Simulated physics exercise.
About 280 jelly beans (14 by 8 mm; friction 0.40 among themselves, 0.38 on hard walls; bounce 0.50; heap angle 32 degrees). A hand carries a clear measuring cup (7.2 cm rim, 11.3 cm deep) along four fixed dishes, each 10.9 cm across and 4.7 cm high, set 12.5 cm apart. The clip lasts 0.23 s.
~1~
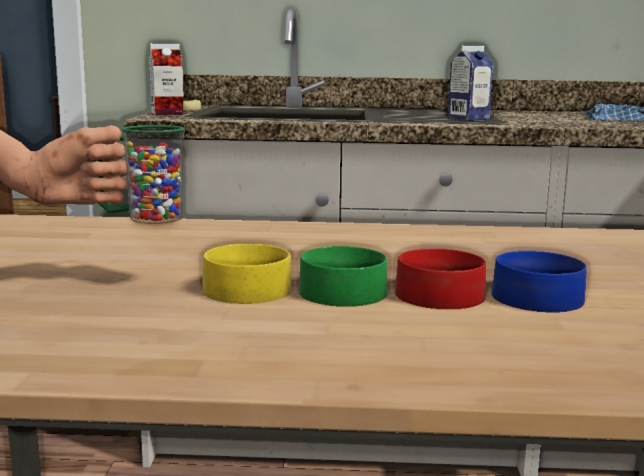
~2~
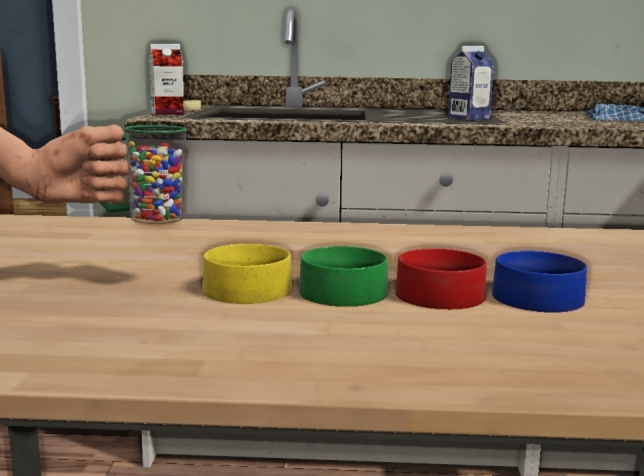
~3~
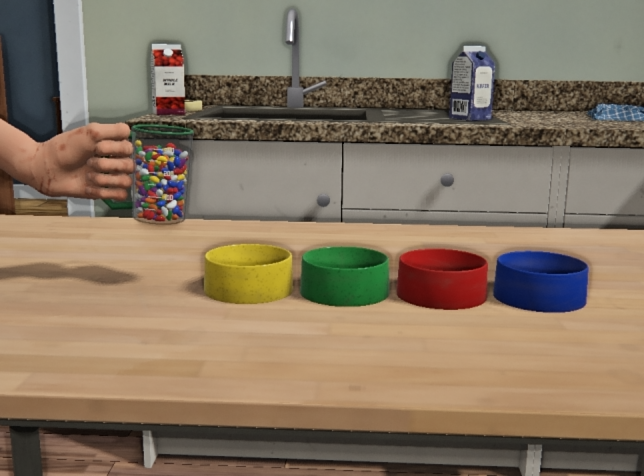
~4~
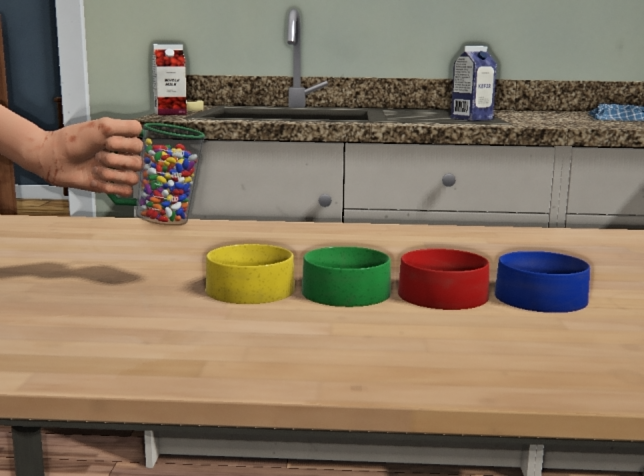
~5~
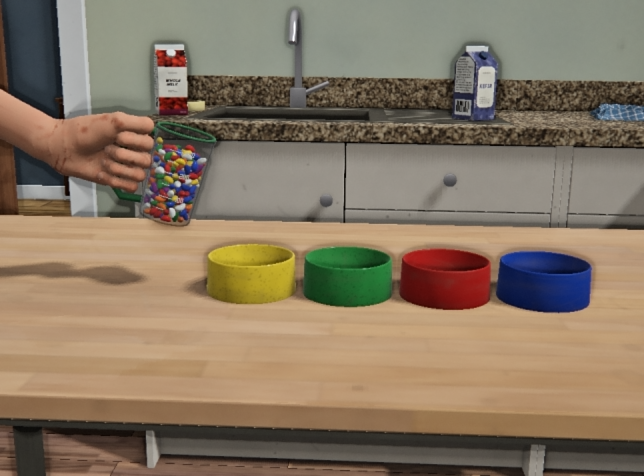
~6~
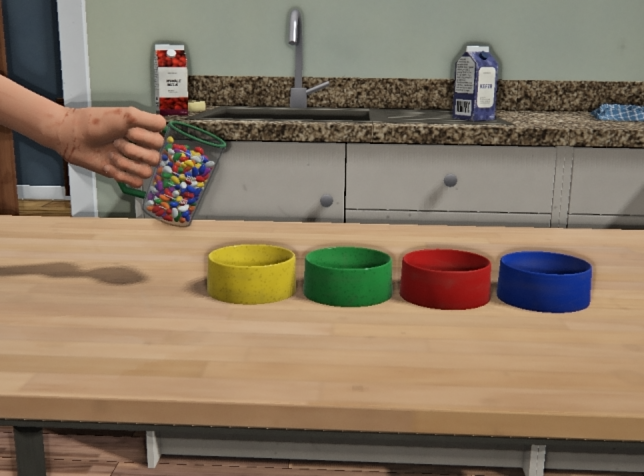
A hand slowly tilts a clear cup of colorful jelly beans rightward beside four colored dishes.
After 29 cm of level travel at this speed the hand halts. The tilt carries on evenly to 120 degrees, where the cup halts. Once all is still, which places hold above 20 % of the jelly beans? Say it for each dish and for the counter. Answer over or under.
Red: Under, blue: Under, green: Over, yellow: Under, counter: Under.
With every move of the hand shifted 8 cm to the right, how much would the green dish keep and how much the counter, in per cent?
Green 10, counter 20.
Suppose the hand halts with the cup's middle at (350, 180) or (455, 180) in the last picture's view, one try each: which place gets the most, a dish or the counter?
Most goes to: Green, then green.
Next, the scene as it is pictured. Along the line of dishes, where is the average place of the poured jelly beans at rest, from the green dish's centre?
About 3 cm to its right.
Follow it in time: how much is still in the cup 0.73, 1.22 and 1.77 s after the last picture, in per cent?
About 80, 0, 0.
Then, 0.73 s after the last picture, tilt 119 degrees; cup holds 80 %, green 15 %.
Then, 1.22 s after the last picture, tilt 120 degrees; cup holds 0 %, red 5 %, green 85 %.
Then, 1.77 s after the last picture, tilt 120 degrees; cup holds 0 %, red 5 %, green 85 %.
In the end, red 5 %, blue 0 %, green 85 %, yellow 0 %, counter 10 %.
